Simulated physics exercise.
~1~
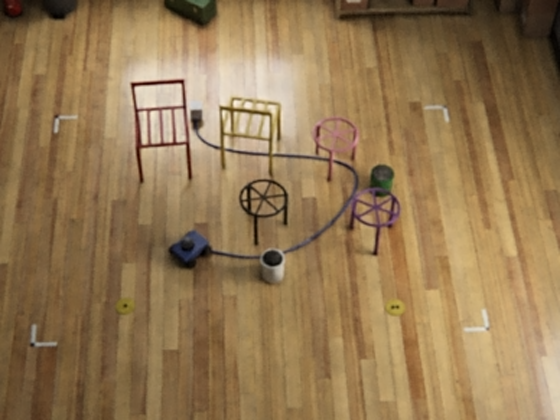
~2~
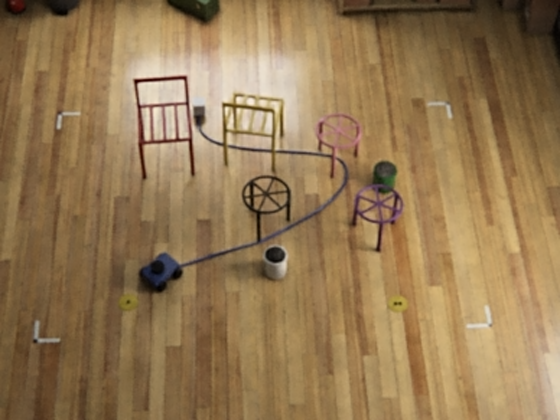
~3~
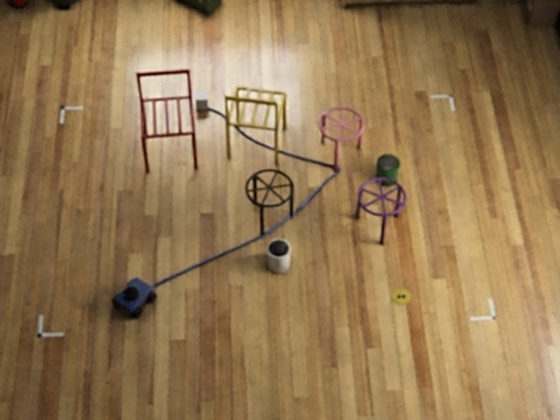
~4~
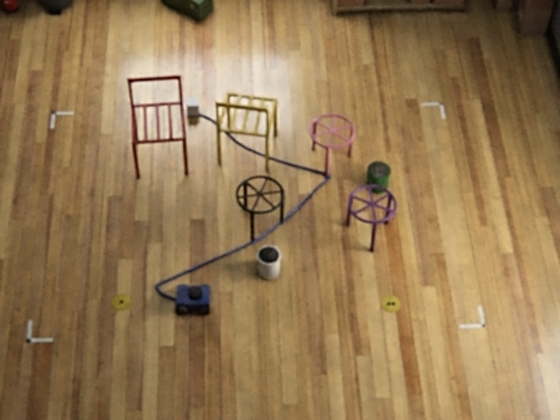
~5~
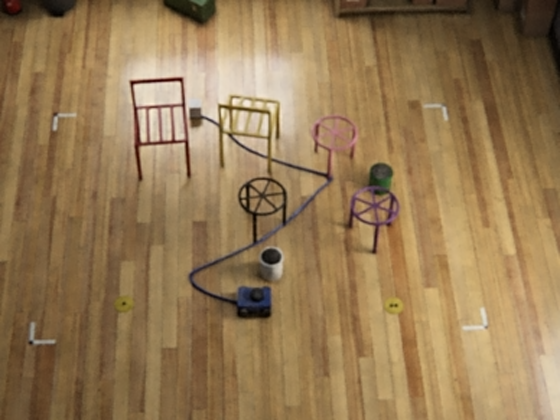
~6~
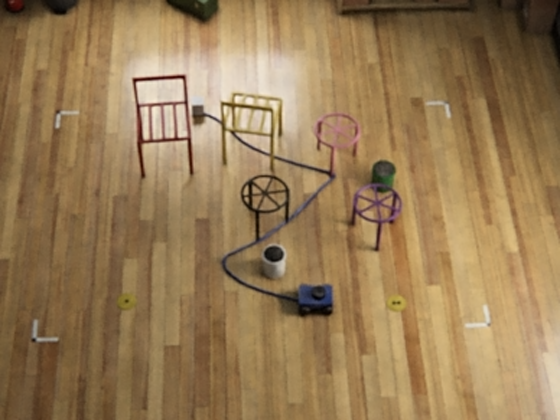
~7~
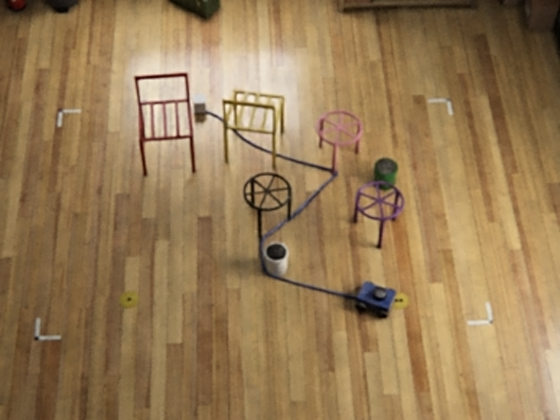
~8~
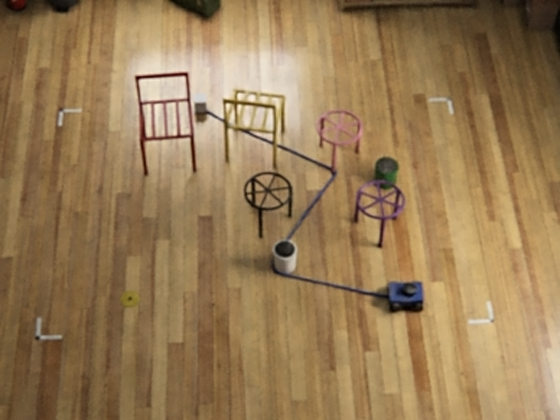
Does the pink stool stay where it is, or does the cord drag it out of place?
The pink stool stays where it is. The cord bends sharply near its legs but does not drag it out of place.
